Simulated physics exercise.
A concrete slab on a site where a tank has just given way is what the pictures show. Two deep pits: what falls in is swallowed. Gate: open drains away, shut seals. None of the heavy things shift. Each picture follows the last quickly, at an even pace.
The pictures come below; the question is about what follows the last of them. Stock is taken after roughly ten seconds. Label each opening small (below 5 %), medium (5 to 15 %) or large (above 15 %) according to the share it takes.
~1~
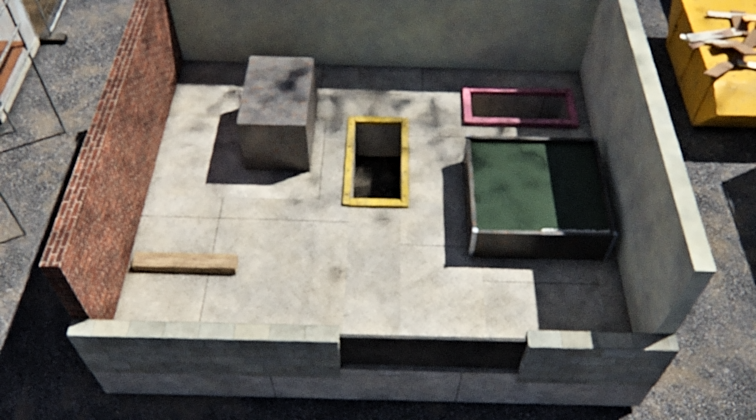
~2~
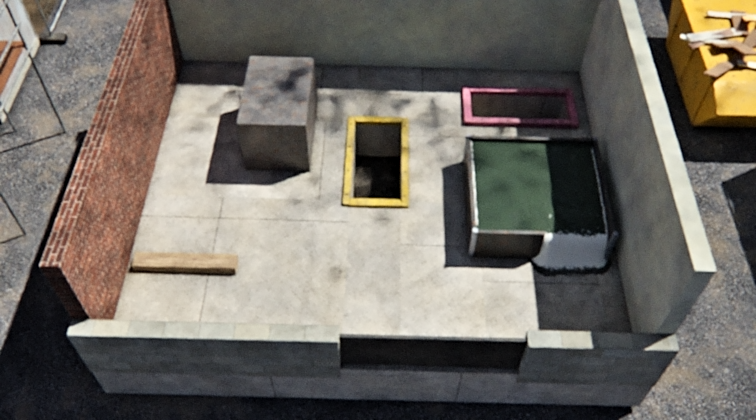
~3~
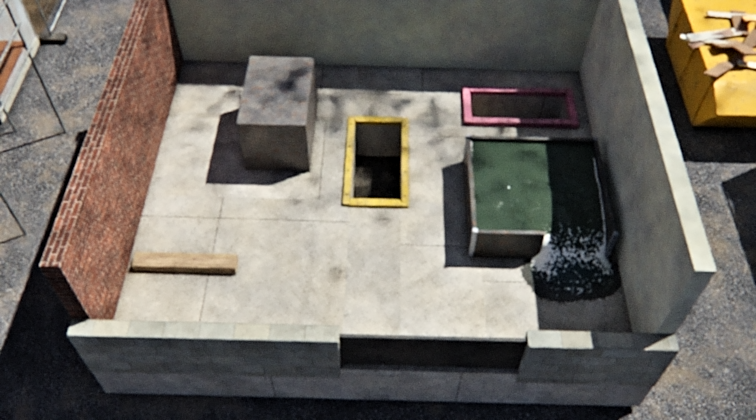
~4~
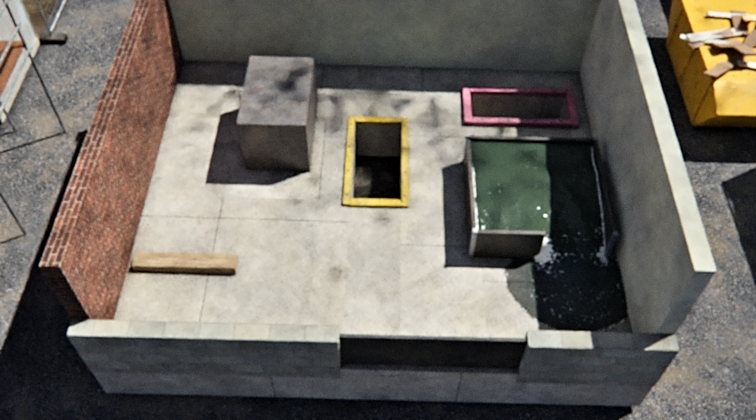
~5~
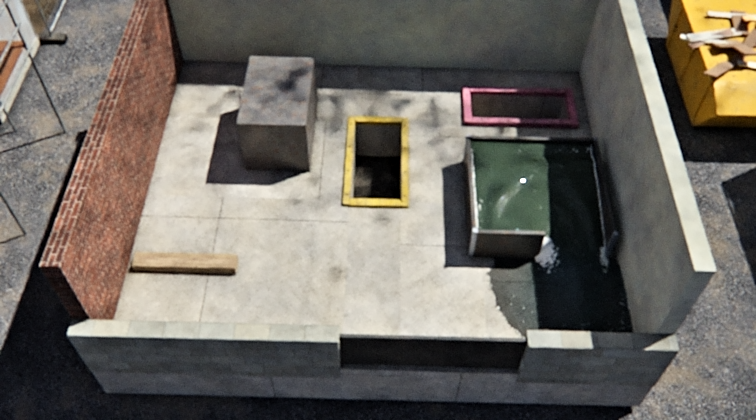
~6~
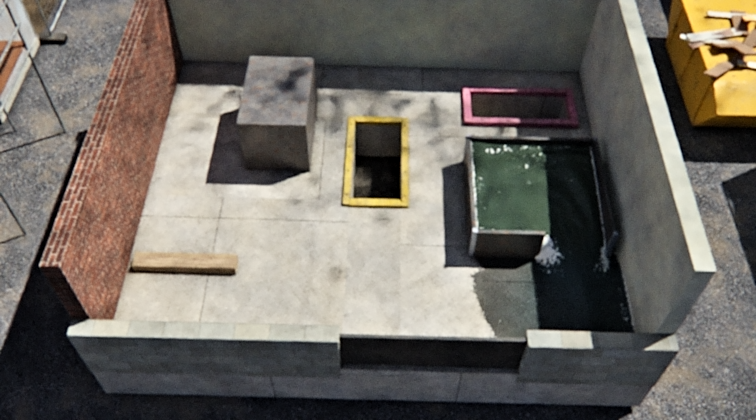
Gate: Small; yellow pit: Small; pink pit: Small.
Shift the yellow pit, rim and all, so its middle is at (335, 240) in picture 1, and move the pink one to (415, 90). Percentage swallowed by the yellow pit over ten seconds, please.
Note: Yellow pit, 14 percent.
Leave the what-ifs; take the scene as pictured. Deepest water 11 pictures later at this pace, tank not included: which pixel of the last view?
Near (623, 361).
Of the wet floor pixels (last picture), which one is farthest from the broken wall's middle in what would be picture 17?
My best guess is about (319, 352).
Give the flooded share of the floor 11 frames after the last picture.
Some 15 per cent.
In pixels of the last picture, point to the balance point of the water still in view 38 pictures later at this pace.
I would point to (411, 252).
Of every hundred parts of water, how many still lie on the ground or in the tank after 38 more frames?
Near 100 percent, give or take.
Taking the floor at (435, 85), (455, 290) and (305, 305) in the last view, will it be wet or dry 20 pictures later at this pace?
Taking them as listed, I'd call them high and dry, soaked through and soaked through.
A moment on, water covers 10 % of the floor; the gate 0 %, the yellow pit 0 %, the pink pit 0 %.
Next, water covers 15 % of the floor; the gate 0 %, the yellow pit 0 %, the pink pit 0 %.
Then, water covers 40 % of the floor; the gate 0 %, the yellow pit 0 %, the pink pit 0 %.
Later, water covers 65 % of the floor; the gate 0 %, the yellow pit 0 %, the pink pit 0 %.
In the end, water covers 95 % of the floor; the gate 0 %, the yellow pit 0 %, the pink pit 0 %.
